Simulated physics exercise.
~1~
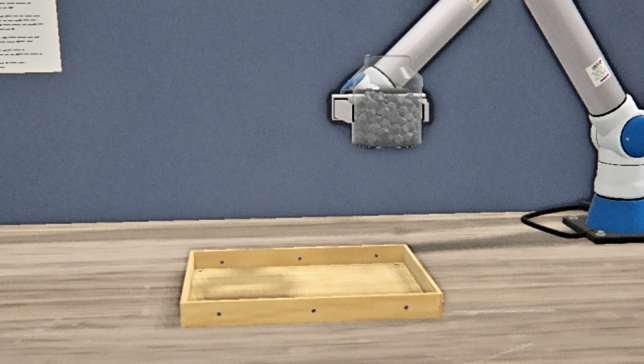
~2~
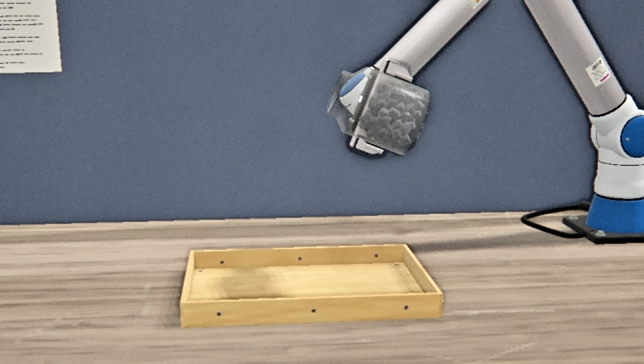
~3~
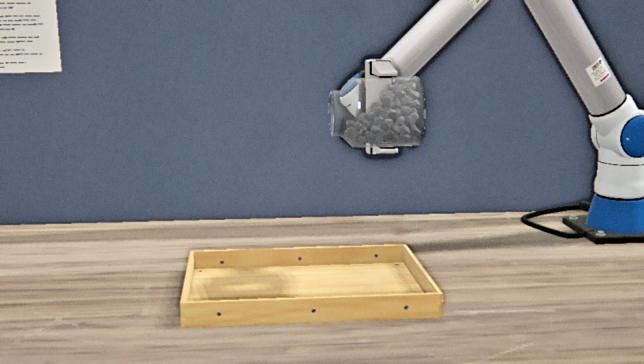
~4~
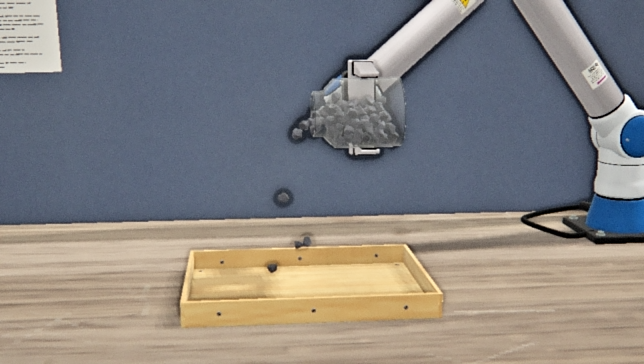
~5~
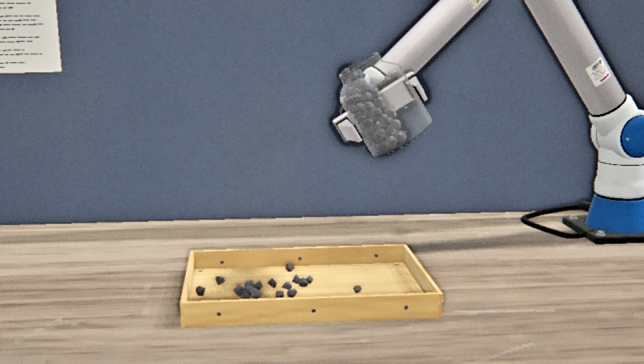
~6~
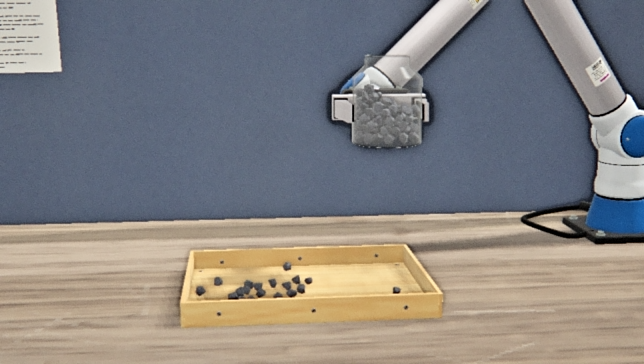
The footage shows a robot arm holding a clear container of small dark pebbles above a shallow wooden tray, tipping it onto its side until a few pieces fall, then turning it upright again, with most still inside and a small scattering resting in the tray.
